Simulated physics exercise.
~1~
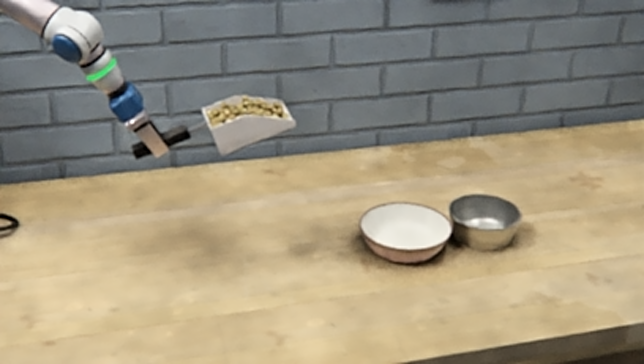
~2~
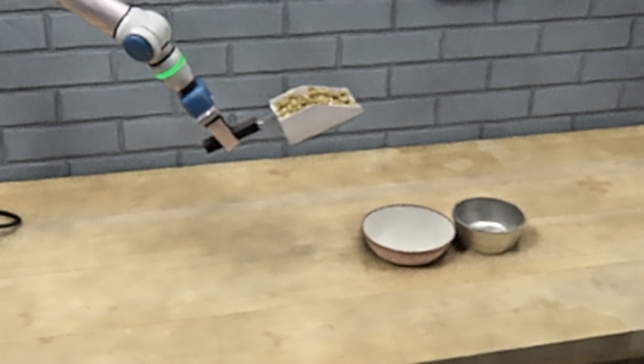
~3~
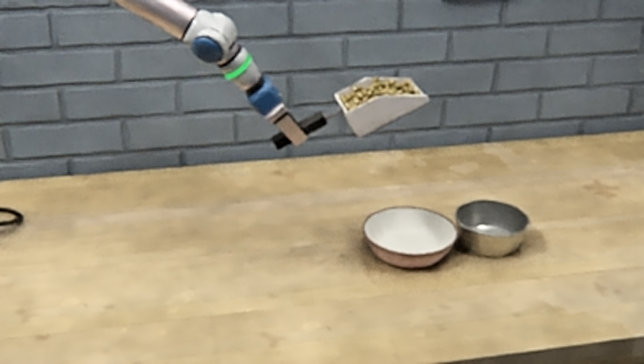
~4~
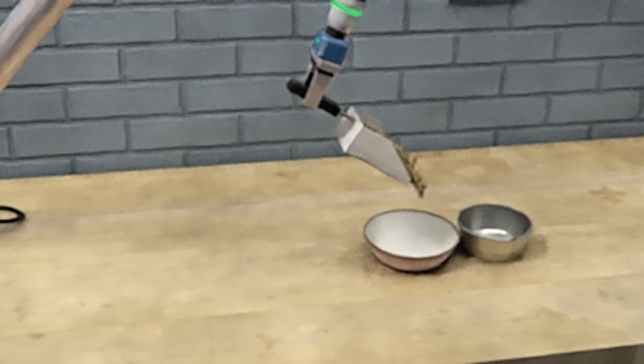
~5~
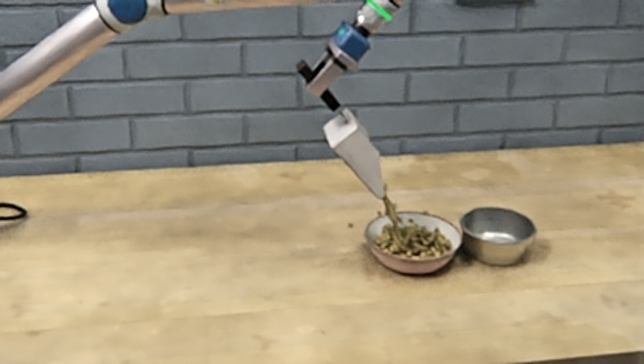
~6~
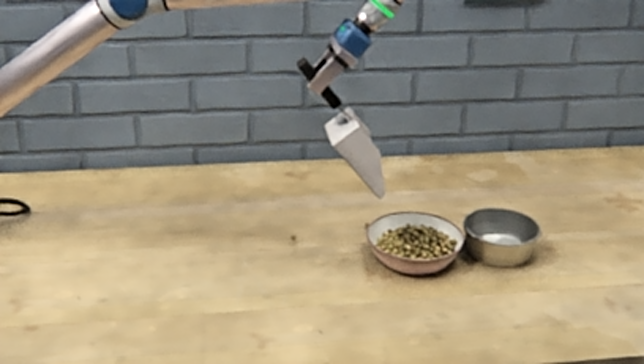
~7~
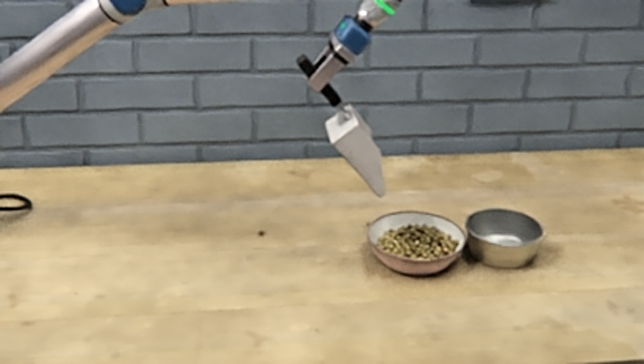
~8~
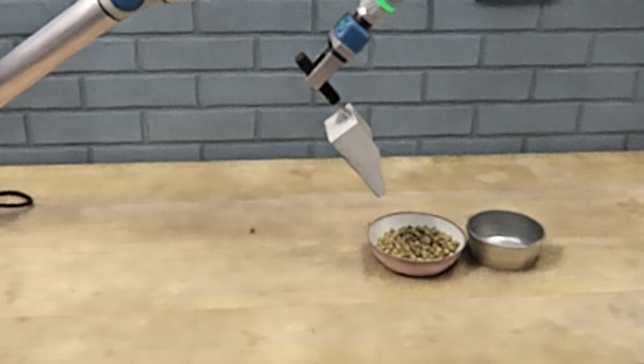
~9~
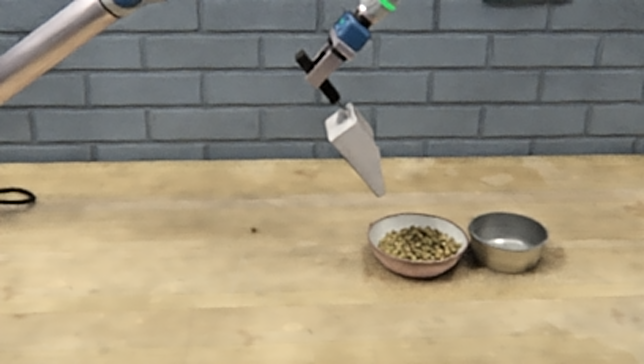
A robot arm carries a scoop of beads rightward and tips them into the left bowl.
